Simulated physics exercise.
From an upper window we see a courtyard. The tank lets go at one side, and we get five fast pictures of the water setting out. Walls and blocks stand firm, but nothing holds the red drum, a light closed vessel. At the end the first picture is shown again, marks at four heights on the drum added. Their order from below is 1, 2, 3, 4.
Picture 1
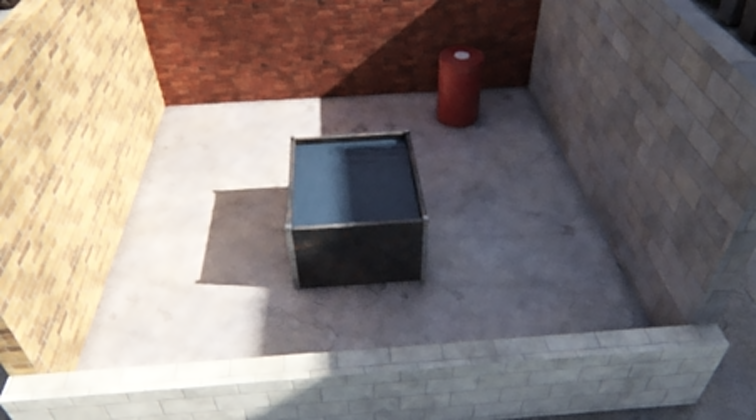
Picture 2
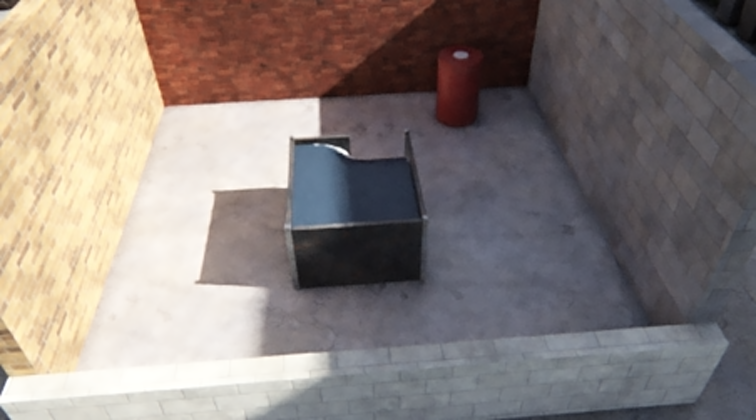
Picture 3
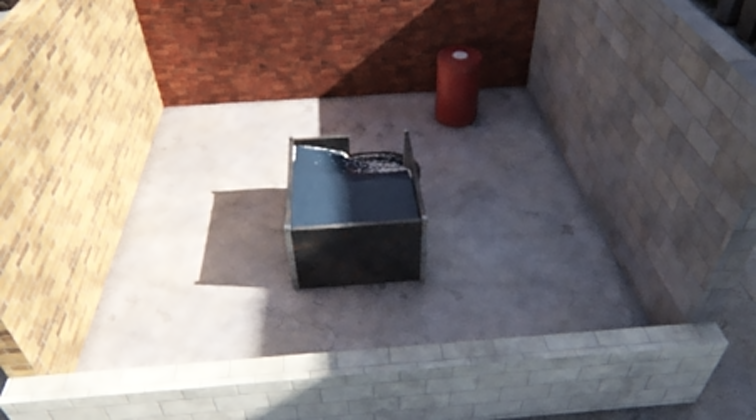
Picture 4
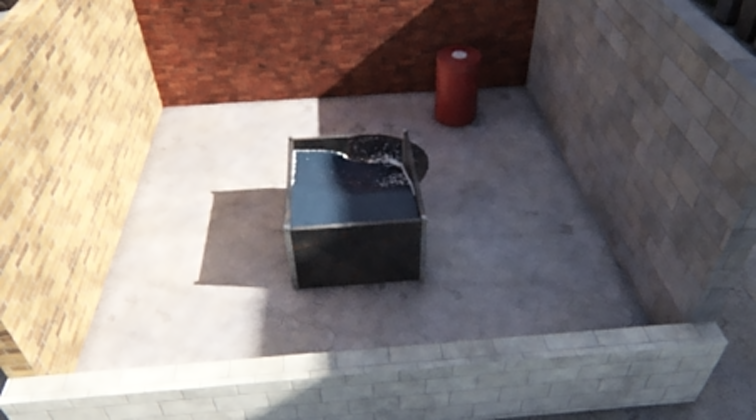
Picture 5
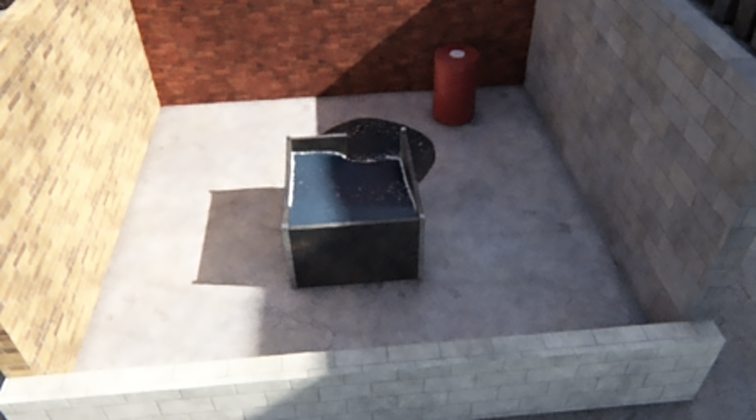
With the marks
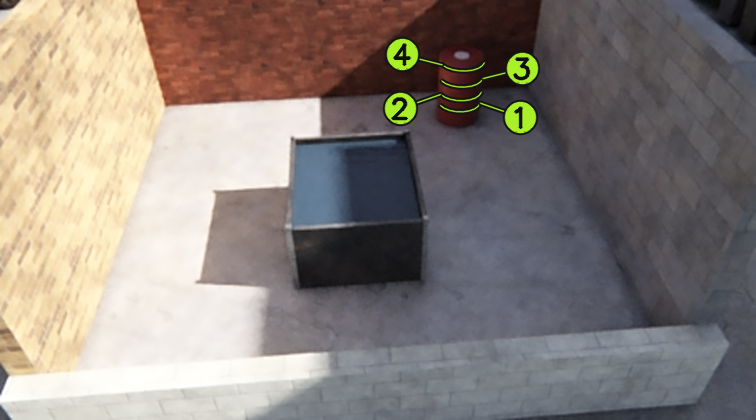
In a walled courtyard seen from an upper window, pale brick walls stand at left and right, a red brick wall at the back and a low whitish wall in front. A dark, open-topped tank full of blue water sits mid-floor, a red drum behind it to the right. The tank's back side opens at the right, and water pours out, spreading darkly behind it as the level inside drops slightly.
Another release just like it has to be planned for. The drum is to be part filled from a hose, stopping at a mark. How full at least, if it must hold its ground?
The limit is 1.
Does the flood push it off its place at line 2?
No.
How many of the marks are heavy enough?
All four.
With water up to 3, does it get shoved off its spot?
No.
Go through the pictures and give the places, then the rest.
In the first picture, lid of the red drum at (462, 56); tank full, its middle at (354, 182).
In the second picture, water covers 1 % of the ground, mostly out of sight from here.
In the third picture, water covers 3 % of the ground, mostly out of sight from here.
In the fourth picture, water covers 5 % of the ground, mostly out of sight from here.
In the fifth picture, lid of the red drum at (457, 54); 7 % of the ground under water, its edge towards the drum at (423, 139).
In lime, 1 at (462, 111); 2 at (463, 100); 3 at (464, 87); 4 at (466, 70); from the bottom up 1, 2, 3, 4.
With 1, it does not move.
With 2, it does not move.
With 3, it does not move.
With 4, it does not move.
